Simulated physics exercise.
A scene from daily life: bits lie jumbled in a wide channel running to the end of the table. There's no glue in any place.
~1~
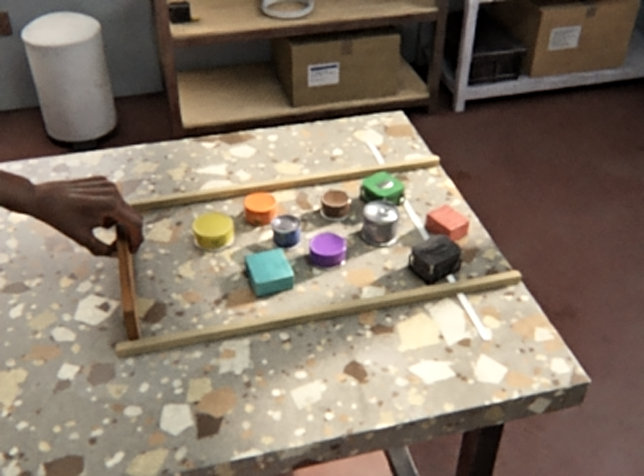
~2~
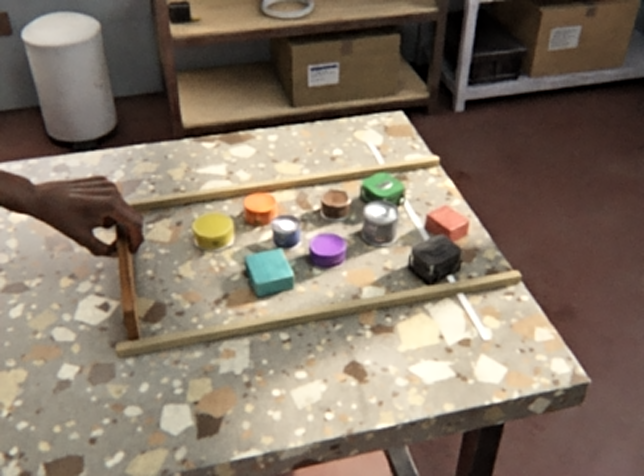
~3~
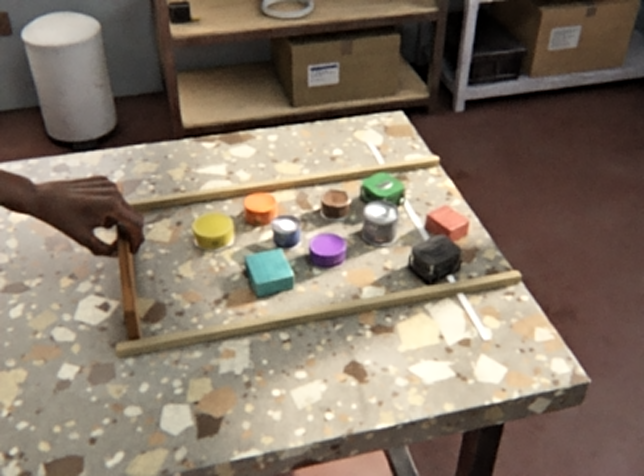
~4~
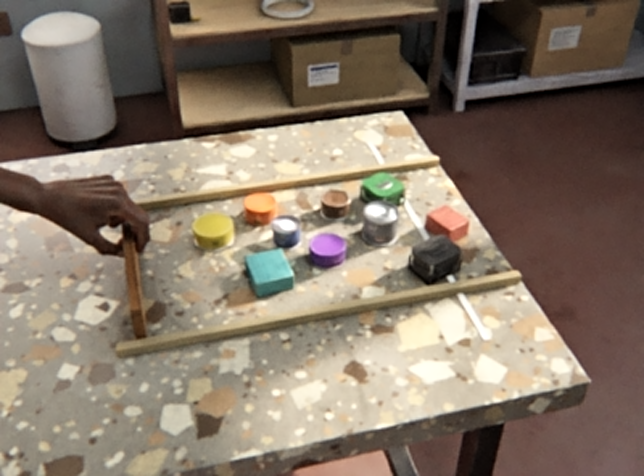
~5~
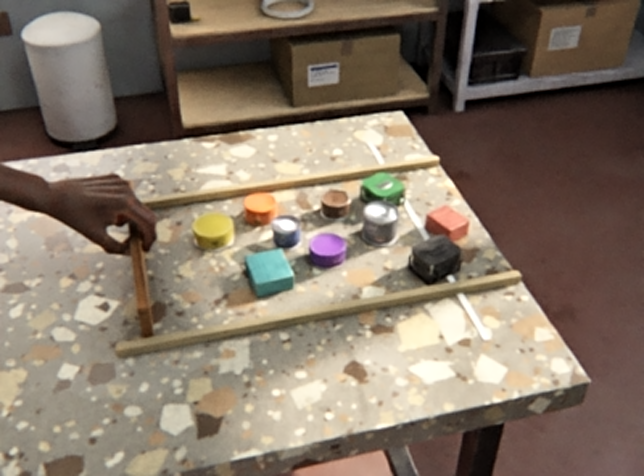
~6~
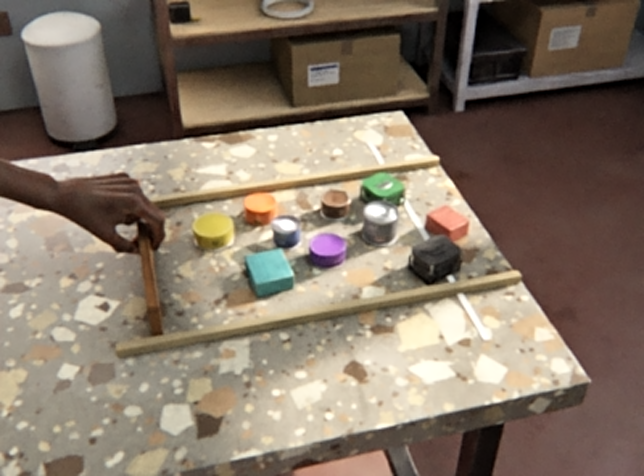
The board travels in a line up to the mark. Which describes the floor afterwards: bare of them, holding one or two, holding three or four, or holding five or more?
The floor is holding one or two.
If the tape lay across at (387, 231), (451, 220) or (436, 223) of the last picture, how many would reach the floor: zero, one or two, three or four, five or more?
Place by place, the answers come out as zero; five or more; three or four.
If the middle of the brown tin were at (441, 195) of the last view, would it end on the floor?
From that start, the object then does not stay.
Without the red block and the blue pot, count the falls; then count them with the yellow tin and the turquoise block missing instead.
Counts - first: 1; second: 1.
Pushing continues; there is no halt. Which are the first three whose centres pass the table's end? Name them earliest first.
Sequence: 1) red block, 2) green case, 3) purple pot.
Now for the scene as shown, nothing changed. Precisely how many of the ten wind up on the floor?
That totals 2.
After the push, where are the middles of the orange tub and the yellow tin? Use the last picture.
In the last picture the orange tub sits around (412, 181) and the yellow tin around (428, 201).
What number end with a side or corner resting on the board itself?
It is in contact with 4.
Soon after, none off yet; red block at rest near (447, 224); black case at rest near (435, 259); green case at rest near (383, 193).
At rest, the number that fall off is one or two; fallen, green case and red block.
